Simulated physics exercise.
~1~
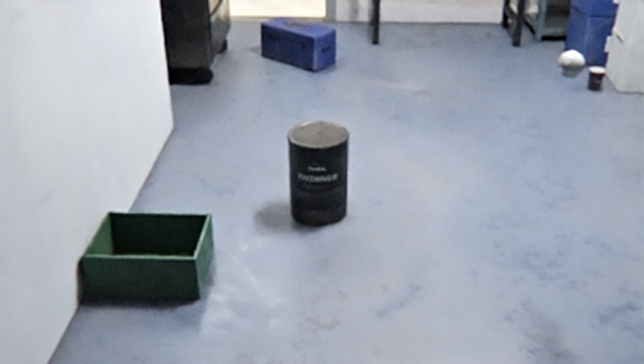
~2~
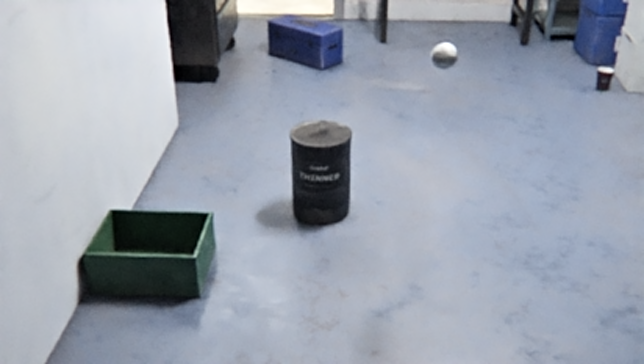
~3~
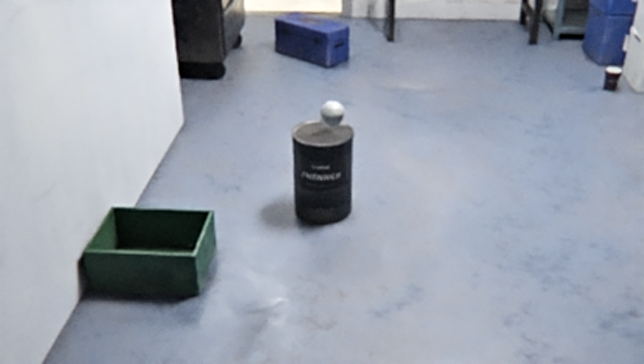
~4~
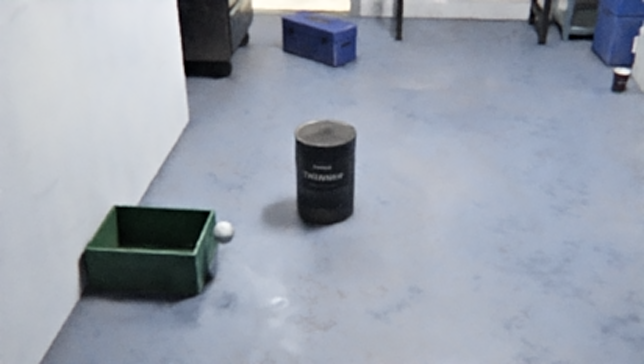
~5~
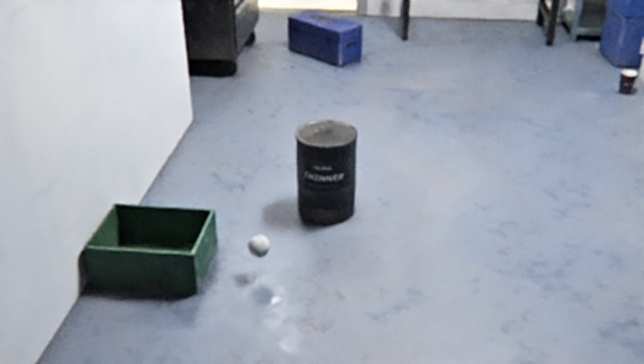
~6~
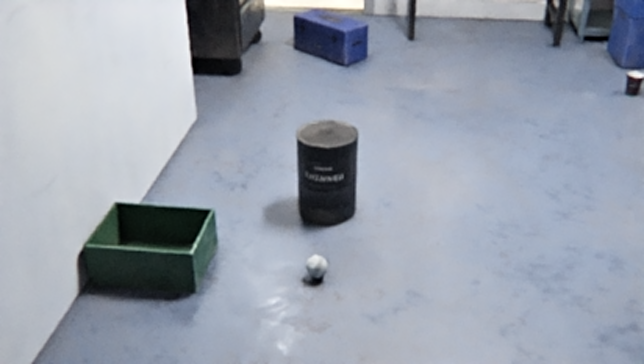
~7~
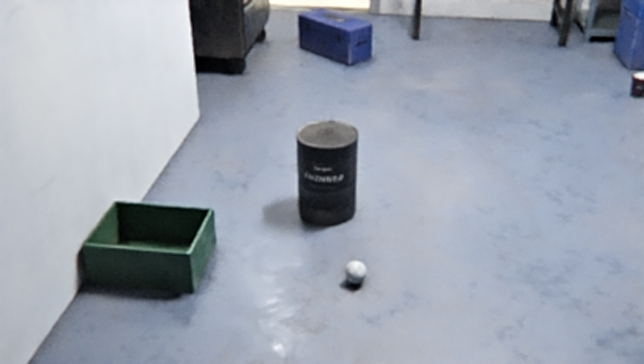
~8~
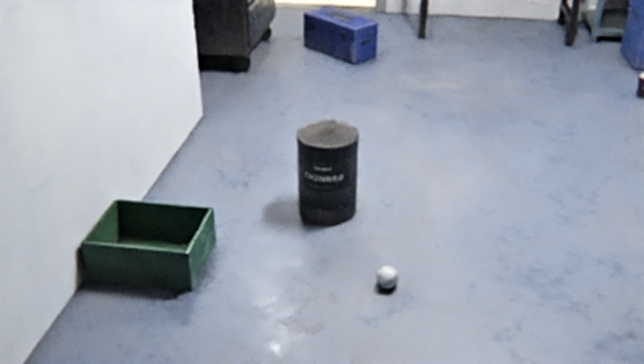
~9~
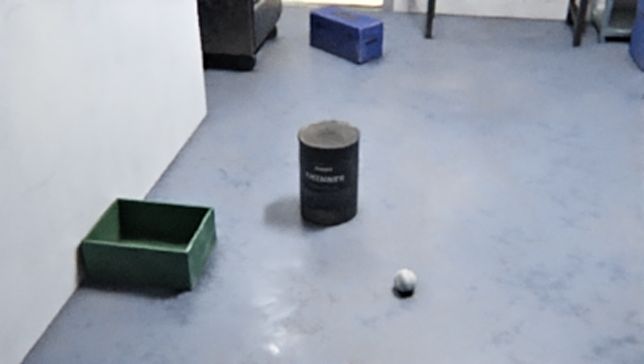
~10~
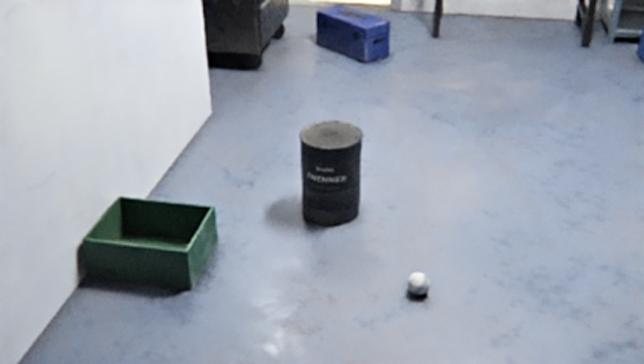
White ball flying left past a black pail, bouncing off a green open box and rolling right to end outside it.
